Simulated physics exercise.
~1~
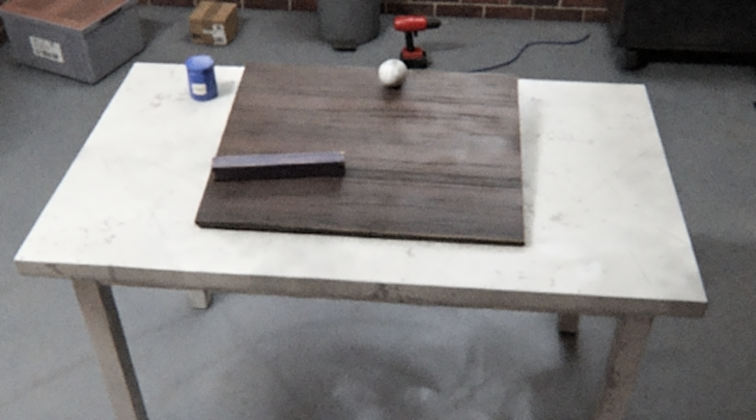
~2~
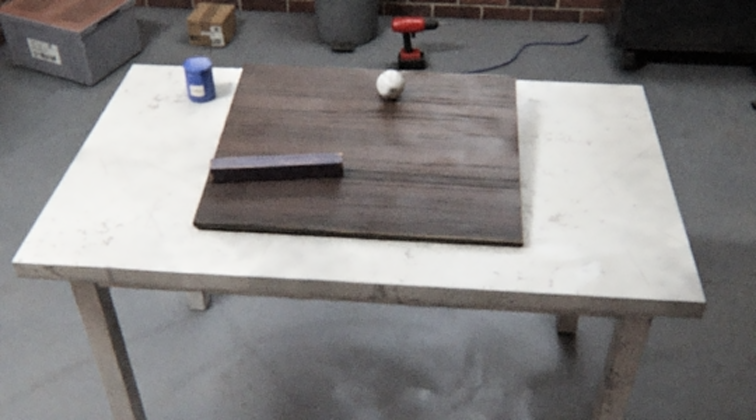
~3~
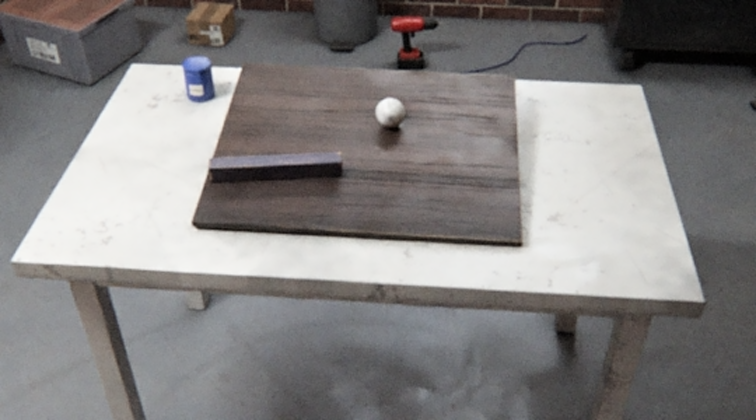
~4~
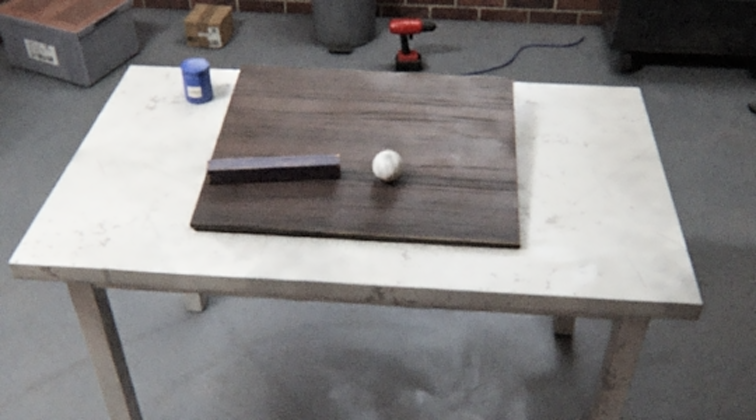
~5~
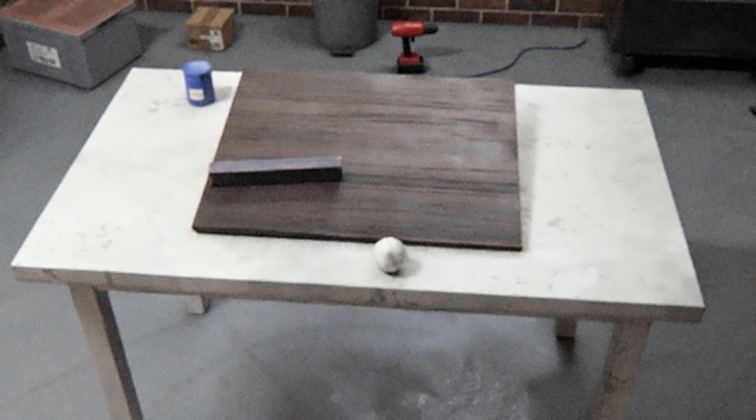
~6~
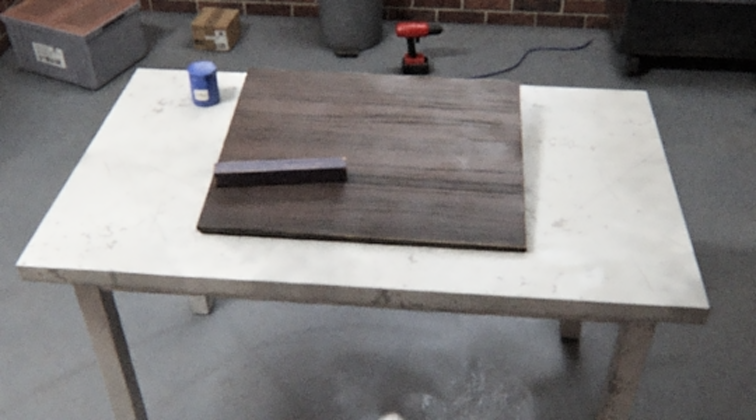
The clip shows a white onion rolling down a dark wooden board on a white table, passing to the right of a fixed dark block. It crosses the board's near edge and drops off the front of the table, while a blue jar stays in place.
